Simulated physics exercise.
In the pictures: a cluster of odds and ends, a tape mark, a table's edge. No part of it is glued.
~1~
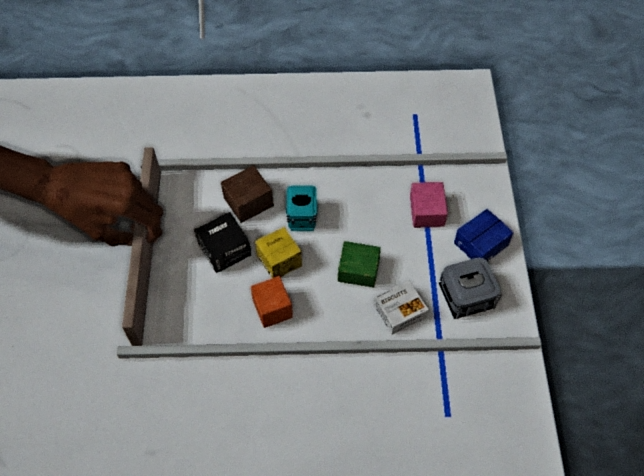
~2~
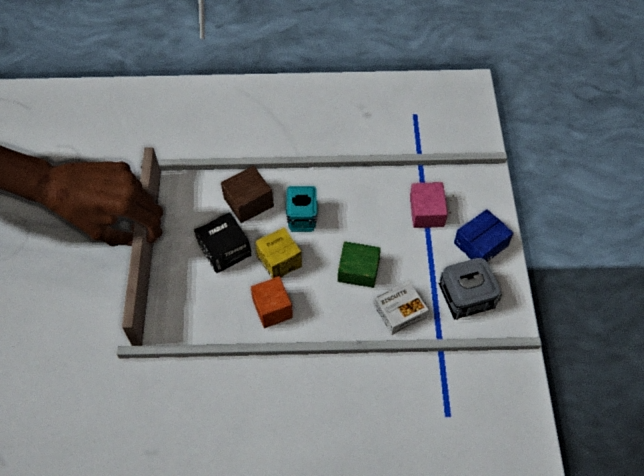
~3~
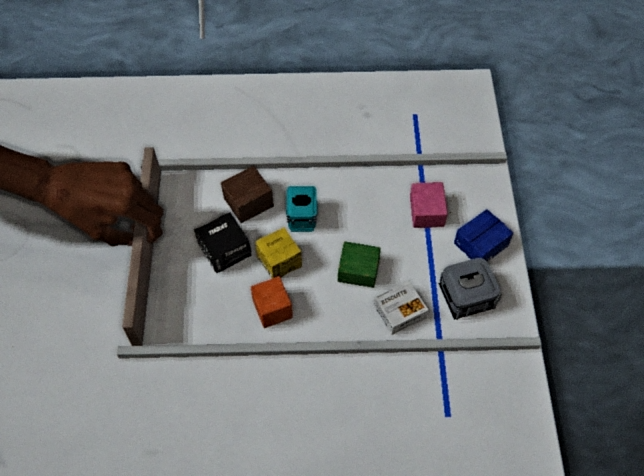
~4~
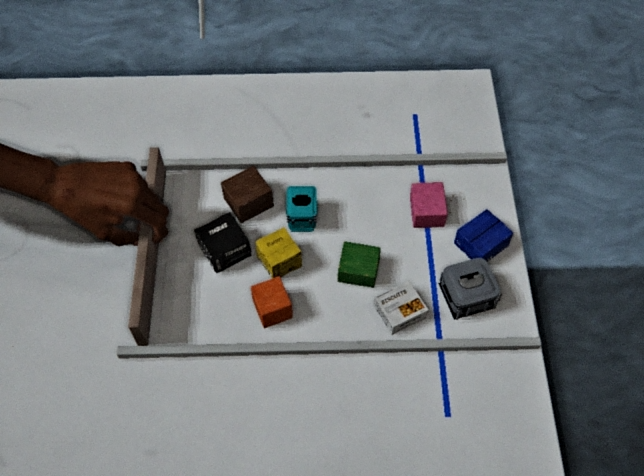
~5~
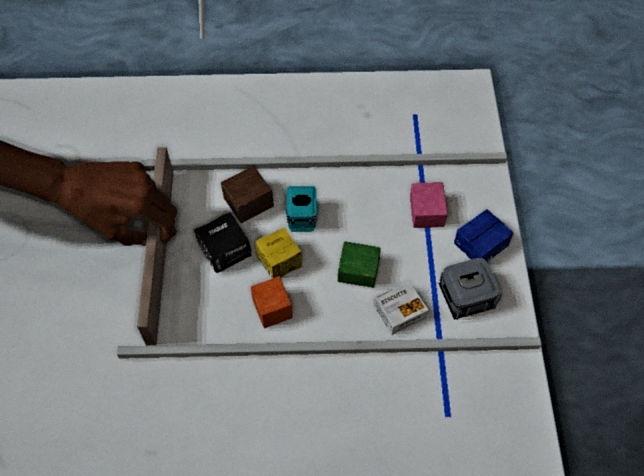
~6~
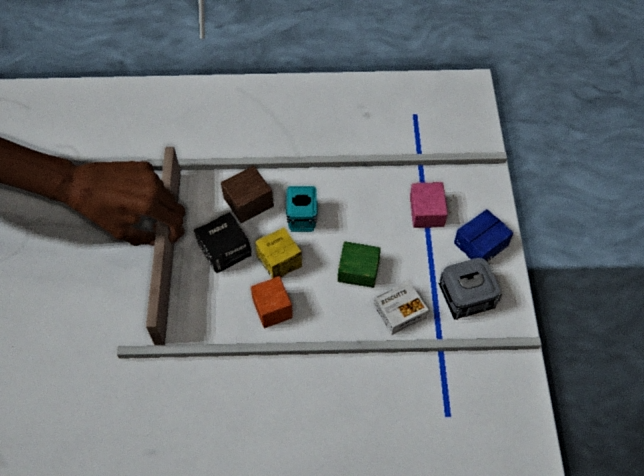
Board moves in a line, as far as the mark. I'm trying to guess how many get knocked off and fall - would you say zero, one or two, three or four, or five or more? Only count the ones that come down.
I would say one or two.
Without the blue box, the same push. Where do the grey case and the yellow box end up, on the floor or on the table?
The grey case comes down; the yellow box stays on.
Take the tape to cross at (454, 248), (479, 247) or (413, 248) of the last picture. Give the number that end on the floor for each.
Tallies in the order asked: 3, 7, 0.
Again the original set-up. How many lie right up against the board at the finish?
Total: 3.
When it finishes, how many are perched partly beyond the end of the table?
2 is the number.
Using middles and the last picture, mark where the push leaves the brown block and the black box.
Going in order: First (445, 198), then (453, 250).
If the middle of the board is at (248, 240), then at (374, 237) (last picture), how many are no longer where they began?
That gives 4 for the first and 10 for the second.
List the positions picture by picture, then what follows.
In the first picture, blue box (483, 238); grey case (469, 288); pink block (428, 205); board (143, 242); tape (430, 248).
In the second picture, grey case (469, 288); orange block (272, 302).
In the third picture, pink block (428, 205); board (143, 242).
In the fourth picture, blue box (483, 238); yellow box (279, 254).
In the fifth picture, grey case (469, 288); white box (401, 307).
In the sixth picture, blue box (483, 238); grey case (469, 288); pink block (428, 205); board (165, 242); tape (430, 248).
A little later, none off yet; blue box at rest near (483, 238); grey case at rest near (469, 288); pink block at rest near (428, 205).
When it is over, the number that fall off is one or two; down, grey case.
